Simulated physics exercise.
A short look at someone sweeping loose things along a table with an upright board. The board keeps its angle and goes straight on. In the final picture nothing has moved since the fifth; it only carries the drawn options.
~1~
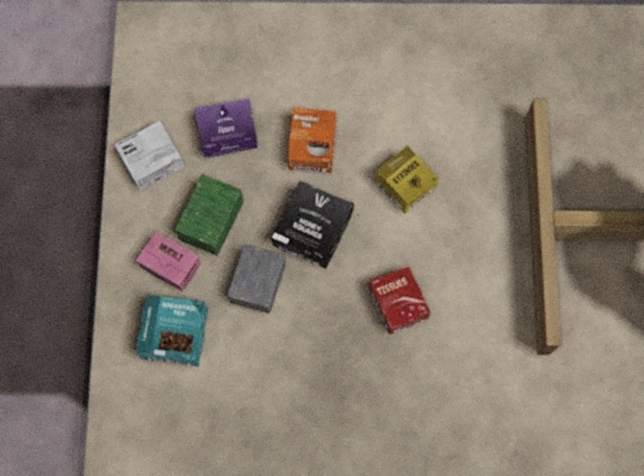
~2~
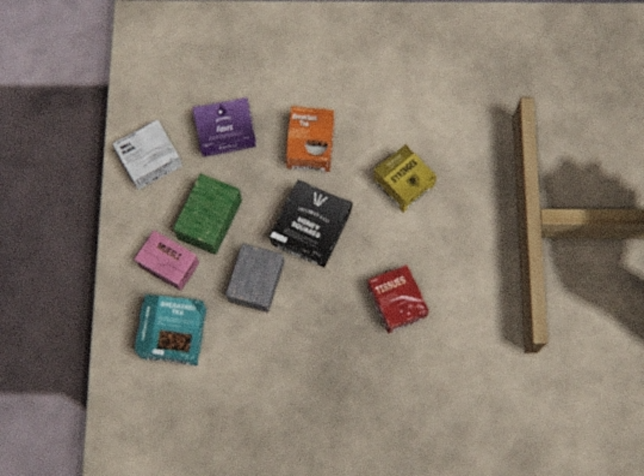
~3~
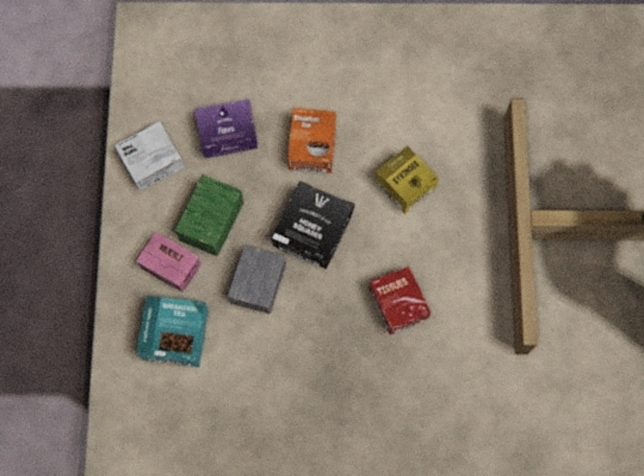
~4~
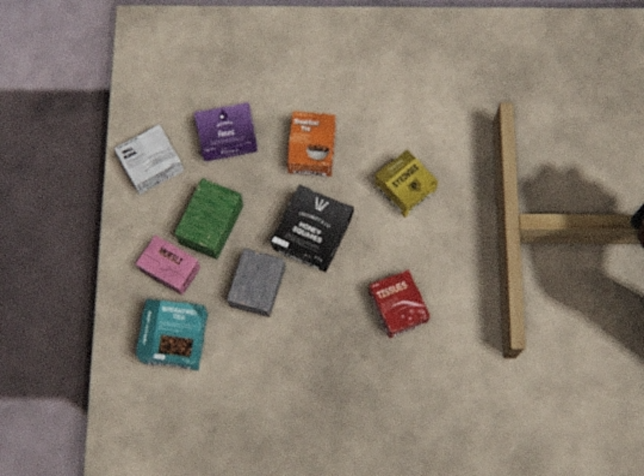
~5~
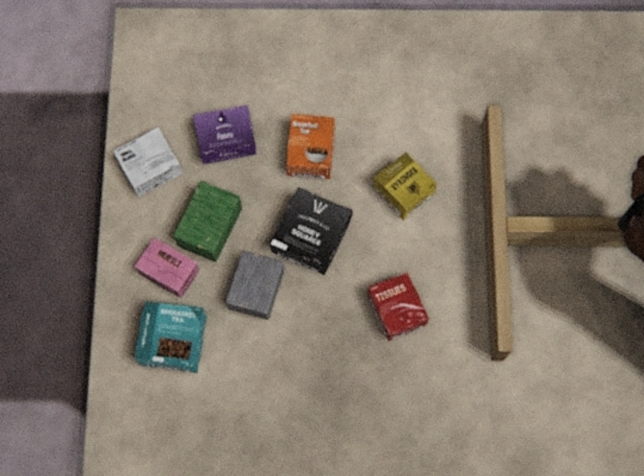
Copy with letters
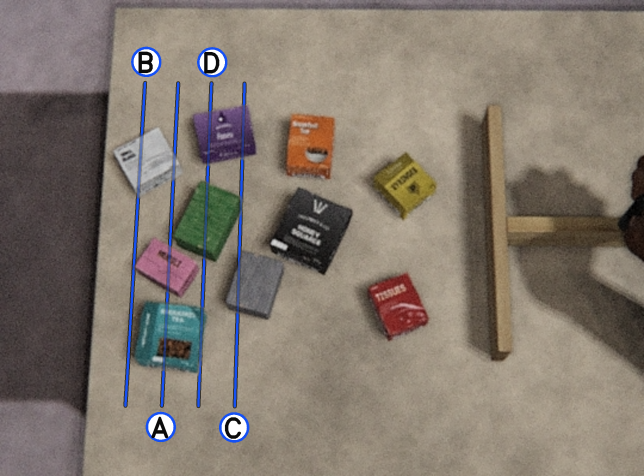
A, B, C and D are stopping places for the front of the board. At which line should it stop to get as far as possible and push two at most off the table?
No third one falls up to D.
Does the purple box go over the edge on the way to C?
By then, no.
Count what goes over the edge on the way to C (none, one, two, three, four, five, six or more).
The count is none.
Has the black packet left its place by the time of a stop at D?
Yes.
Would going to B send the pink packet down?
By then, yes.
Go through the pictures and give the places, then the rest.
The first picture shows purple box (226, 129); red box (399, 301); grey block (257, 279).
The second picture shows board (534, 216); green block (209, 214).
The third picture shows board (525, 217); turquoise box (174, 332).
The fourth picture shows board (512, 221); black packet (312, 229).
The fifth picture shows board (500, 224); pink packet (168, 269); purple box (225, 135); red box (397, 307).
On the marked copy, A at (170, 237); B at (136, 237); C at (240, 237); D at (205, 237).
Taking D. A third of the way, board (394, 223); red box (363, 304); yellow box (354, 179).
Two thirds of the way, board (288, 222); turquoise box (163, 338); purple box (199, 133).
When it is over, board (207, 222); pink packet over the edge; white box over the edge; two fallen.
As for the rest, A drops four; B drops five; C is within the limit but short.
